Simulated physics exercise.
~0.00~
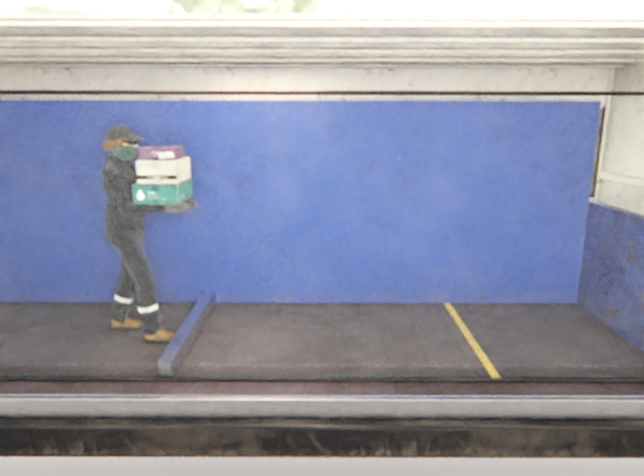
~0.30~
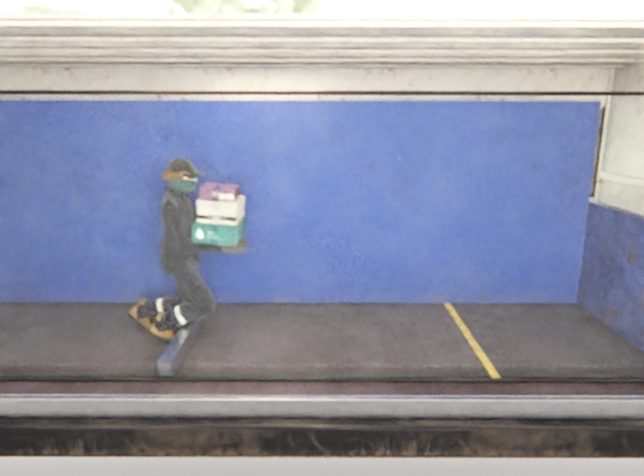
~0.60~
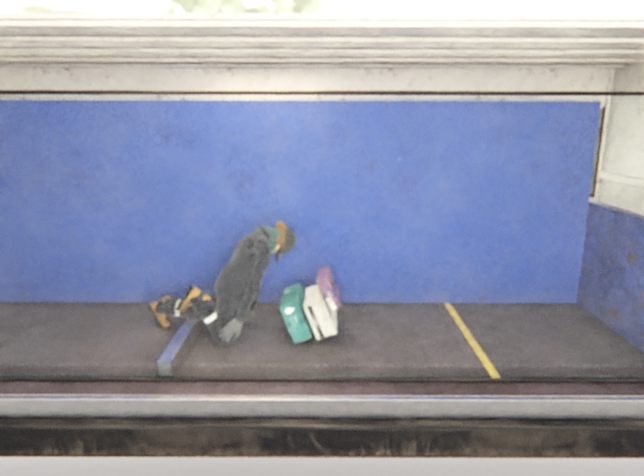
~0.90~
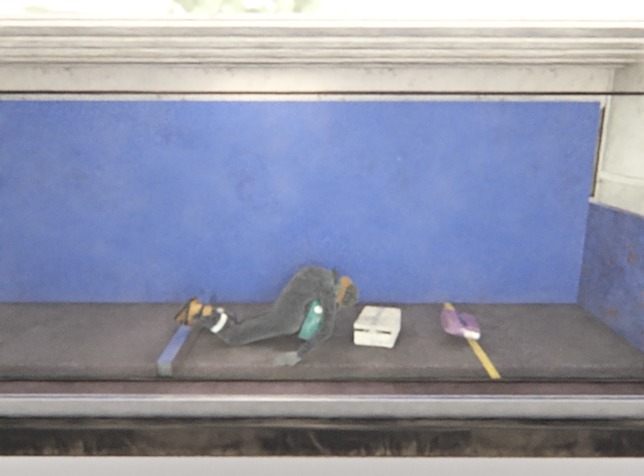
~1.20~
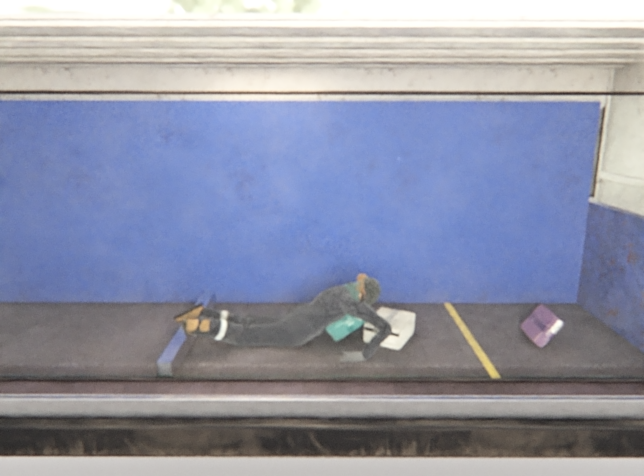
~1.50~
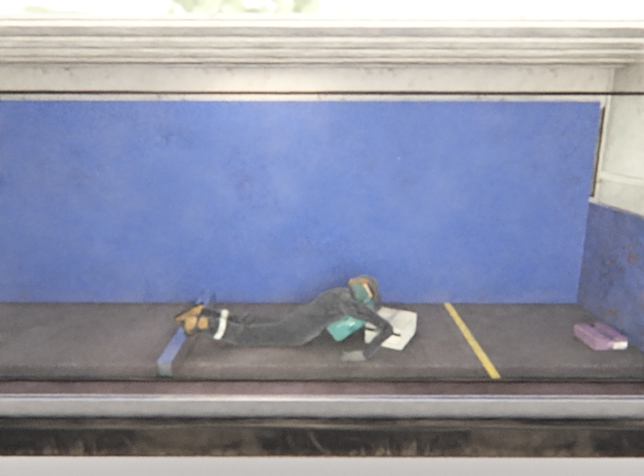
Against a blue wall, a masked person trips, falls flat, and a purple box tumbles past a yellow line.
